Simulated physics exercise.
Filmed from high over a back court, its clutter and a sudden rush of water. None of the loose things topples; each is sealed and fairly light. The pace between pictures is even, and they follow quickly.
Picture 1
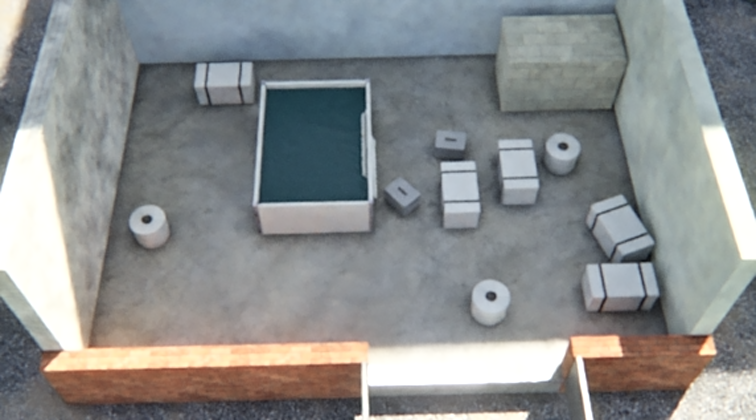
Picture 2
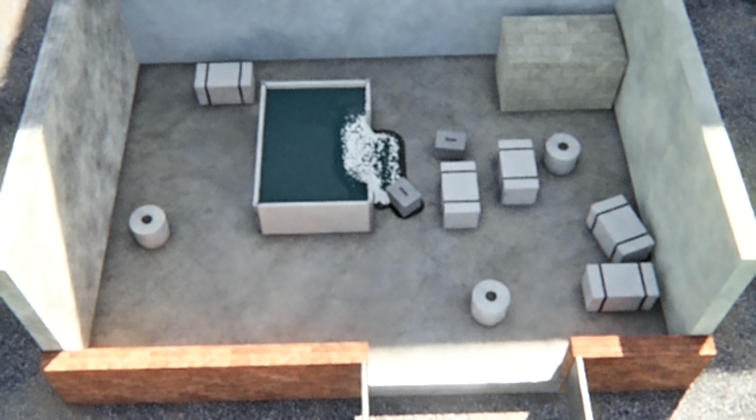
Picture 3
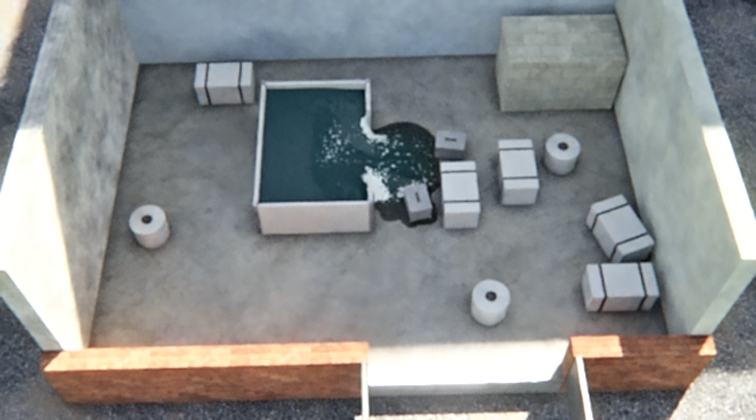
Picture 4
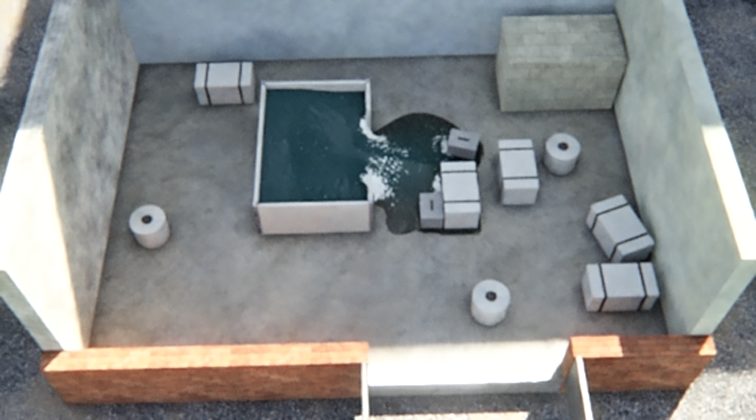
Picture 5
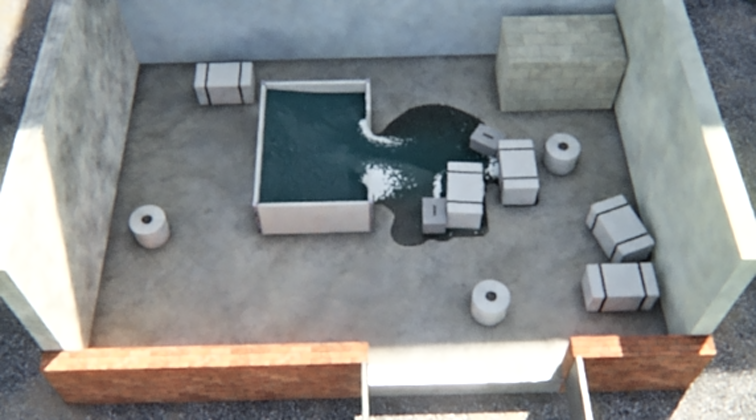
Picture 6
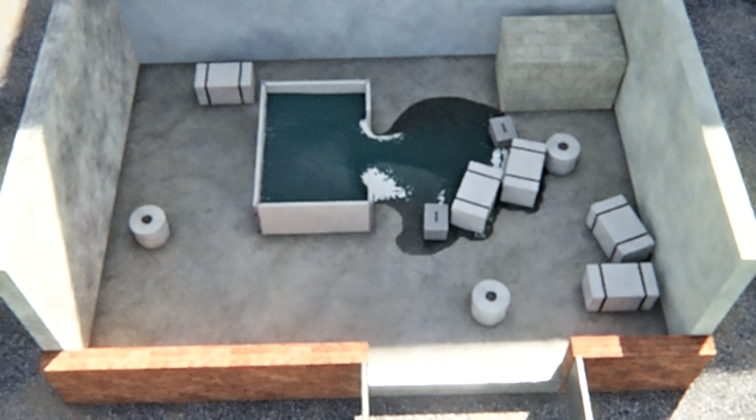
To begin with, a walled yard holds a raised tank of dark green water, with strapped white boxes, small grey boxes and white drums around it. Water bursts through the tank's right side in white foam, then spreads across the floor, pushing two grey boxes and shifting two strapped boxes rightward.
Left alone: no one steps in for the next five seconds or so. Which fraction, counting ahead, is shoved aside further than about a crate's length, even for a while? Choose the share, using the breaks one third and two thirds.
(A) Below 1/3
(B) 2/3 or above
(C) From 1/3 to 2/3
(B) 2/3 or above.
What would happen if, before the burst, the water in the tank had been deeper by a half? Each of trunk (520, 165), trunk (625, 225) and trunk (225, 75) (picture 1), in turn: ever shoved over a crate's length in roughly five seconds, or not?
Order as given: Displaced that much; displaced that much; not past it.
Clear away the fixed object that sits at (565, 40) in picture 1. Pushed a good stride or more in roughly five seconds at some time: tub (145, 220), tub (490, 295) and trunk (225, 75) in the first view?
First object never went far; second object never went far; third object never went far.
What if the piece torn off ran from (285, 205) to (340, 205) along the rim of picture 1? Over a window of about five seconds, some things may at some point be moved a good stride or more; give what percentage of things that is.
It comes to roughly 10 %.
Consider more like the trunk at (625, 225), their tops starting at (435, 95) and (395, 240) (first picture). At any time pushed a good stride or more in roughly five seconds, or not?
First: Covers that distance; second: Stays short of it.
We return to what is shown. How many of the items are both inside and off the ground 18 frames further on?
The figure is 6.
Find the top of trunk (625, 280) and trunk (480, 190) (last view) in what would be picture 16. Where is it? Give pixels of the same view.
Estimated positions: (637, 300) and (599, 255), approximately.
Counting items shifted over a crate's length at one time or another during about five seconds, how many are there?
8 in all.
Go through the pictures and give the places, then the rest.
A tote at (451, 140) rests on the ground; a tote at (403, 192), on the bottom; 0 of 10 have shifted, in the first frame.
A tote at (451, 140) rests on the ground; a tote at (404, 192), on the bottom; 0 of 10 have shifted, in the second frame.
A tote at (451, 140), on the bottom; a tote at (418, 198) rests on the ground, close to its start; 1 of 10 have shifted, in the third frame.
A tote at (464, 139) rests on the ground, close to its start; a tote at (432, 206) rests on the ground, a stride from its start; 2 of 10 have shifted, in the fourth frame.
A tote at (488, 136), on the bottom, a stride from its start; a tote at (435, 211) rests on the ground, a stride from its start; 3 of 10 have shifted, in the fifth frame.
A tote at (504, 128), on the bottom, a stride from its start; a tote at (436, 217) rests on the ground, a stride from its start; 4 of 10 have shifted, in the sixth frame.
A moment on, 3 of 10 are well off their spots; 1 afloat.
Next, 5 of 10 are well off their spots; 5 afloat.
Later, 7 of 10 are well off their spots; 6 afloat.
In the end, 8 of 10 are well off their spots, and 8 have been at some point; 5 afloat.
